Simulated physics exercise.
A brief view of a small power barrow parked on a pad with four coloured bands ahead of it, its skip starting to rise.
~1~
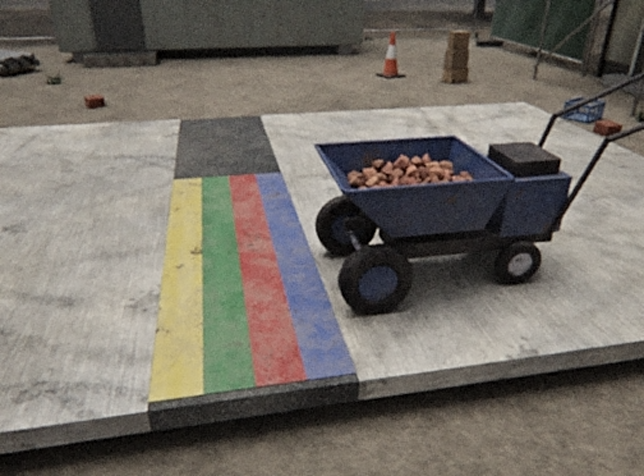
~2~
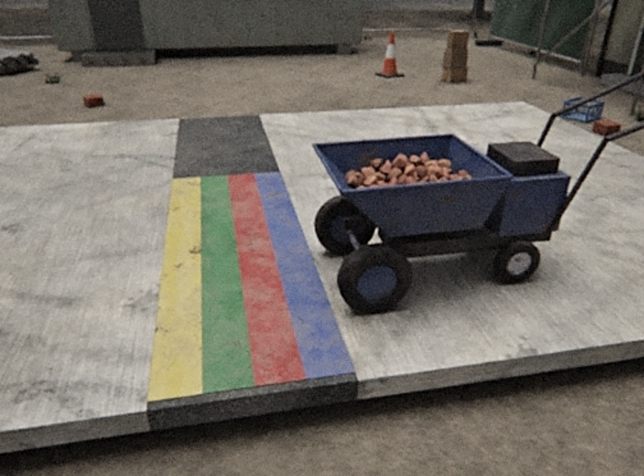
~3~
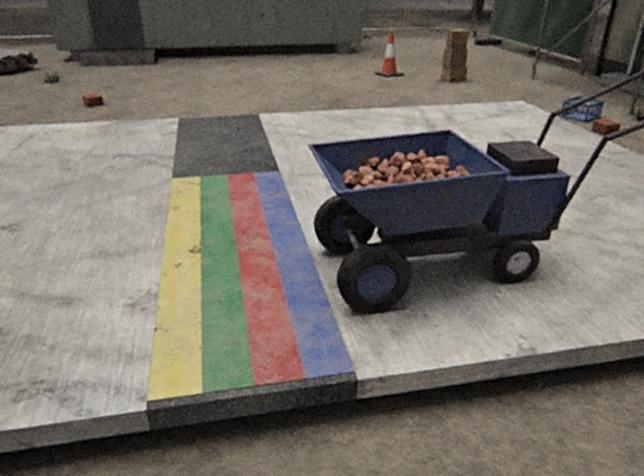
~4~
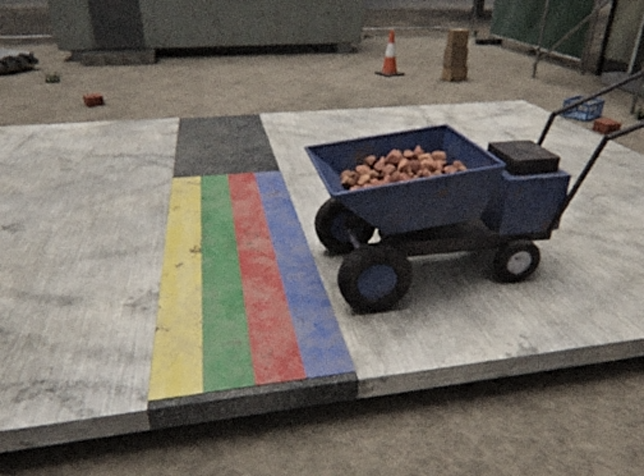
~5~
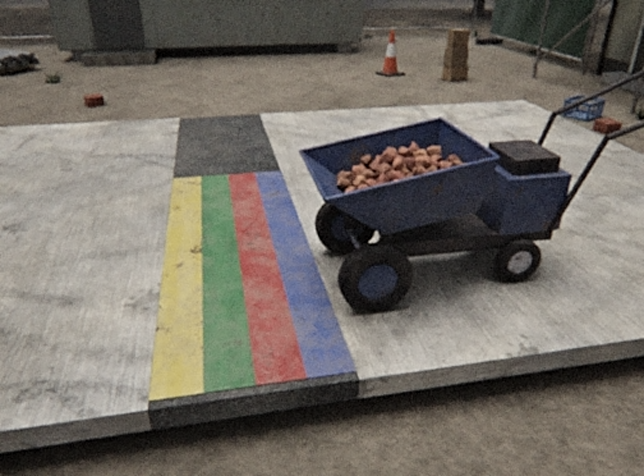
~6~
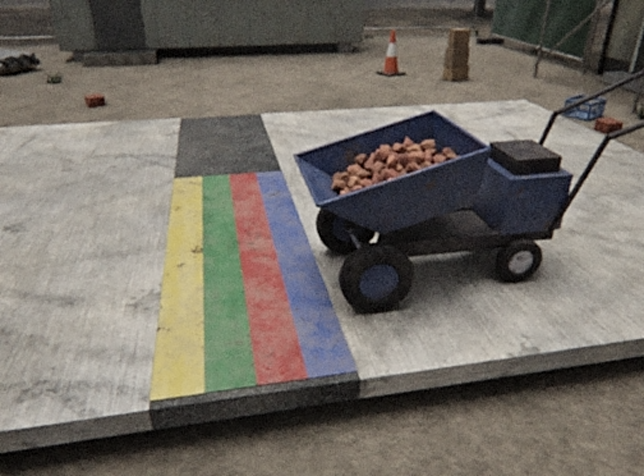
To begin with, a small blue power barrow loaded with rubble stands on a pale pad beside yellow, green, red and blue bands, its skip level. The skip then tilts gradually toward the left, its rear rising and front lip dipping slightly, while the wheels stay in place.
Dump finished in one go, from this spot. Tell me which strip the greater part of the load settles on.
The greater part settles on the green strip.
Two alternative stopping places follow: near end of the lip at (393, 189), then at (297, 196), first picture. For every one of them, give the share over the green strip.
20 % and 20 %.
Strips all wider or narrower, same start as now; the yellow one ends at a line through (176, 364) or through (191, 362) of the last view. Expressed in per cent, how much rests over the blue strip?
The first comes to 0 per cent and the second to 0 per cent.
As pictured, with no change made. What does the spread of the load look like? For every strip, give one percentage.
Blue: About 0; red: About 15; green: About 35; yellow: About 20.
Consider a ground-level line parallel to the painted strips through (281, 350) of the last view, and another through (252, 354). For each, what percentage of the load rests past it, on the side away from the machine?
I'd say about 90 and about 70 in a hundred.
Soon after the last picture, skip tipped steeply; all in the skip.
A little later, skip tipped right over; most in the skip; a small part over the red strip; a small part over the green strip.
Later still, skip tipped right over; a small part in the skip; a small part over the red strip; about a third over the green strip; about a quarter over the yellow strip; a small part off the paint.
At rest, skip tipped right over; a small part in the skip; none over the blue strip; a small part over the red strip; about a third over the green strip; about a quarter over the yellow strip; a small part off the paint.
